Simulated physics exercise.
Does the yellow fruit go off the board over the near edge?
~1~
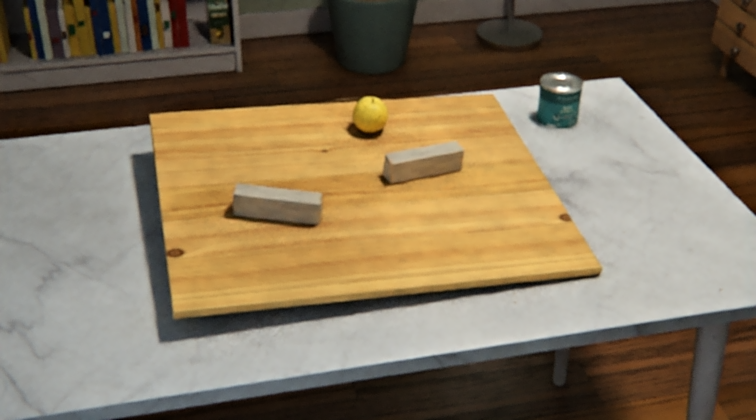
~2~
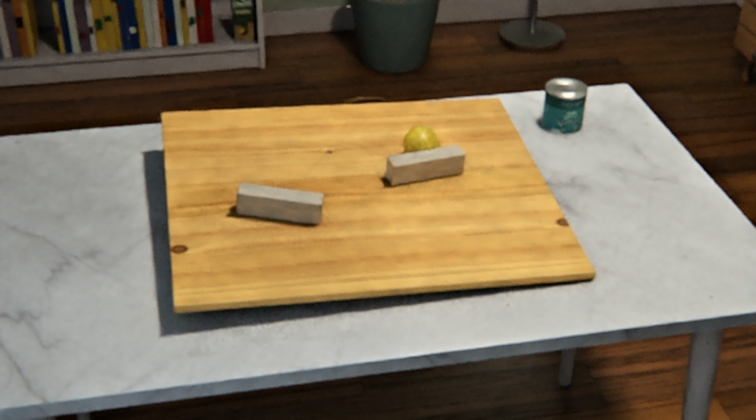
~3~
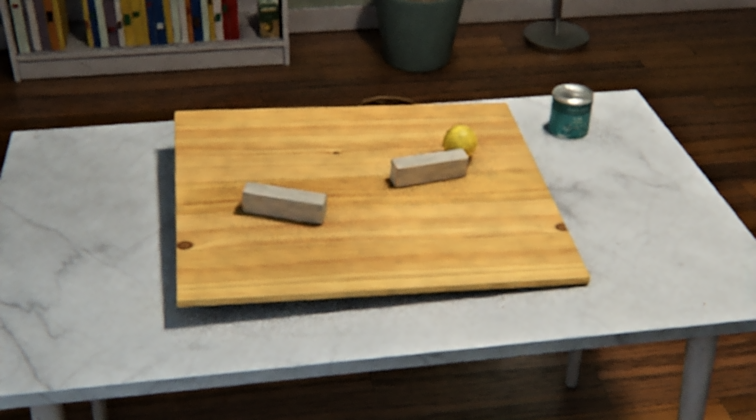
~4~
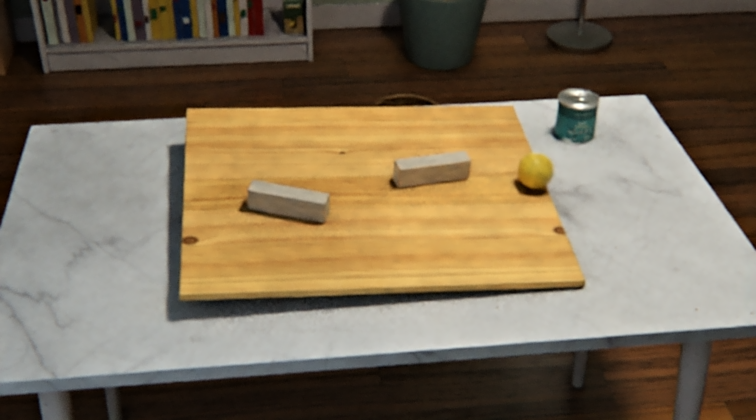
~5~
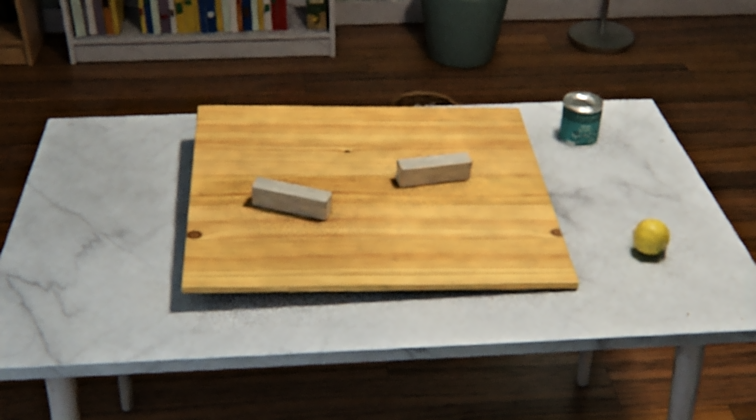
No, it leaves the board over the right edge and is last seen on the marble tabletop beside it.
A yellow fruit rolls across a tilted wooden board on a marble table, passing behind the right-hand of two fixed blocks. It continues rightward, leaves the board over the right edge and ends up on the tabletop, while a turquoise tin stays standing nearby.
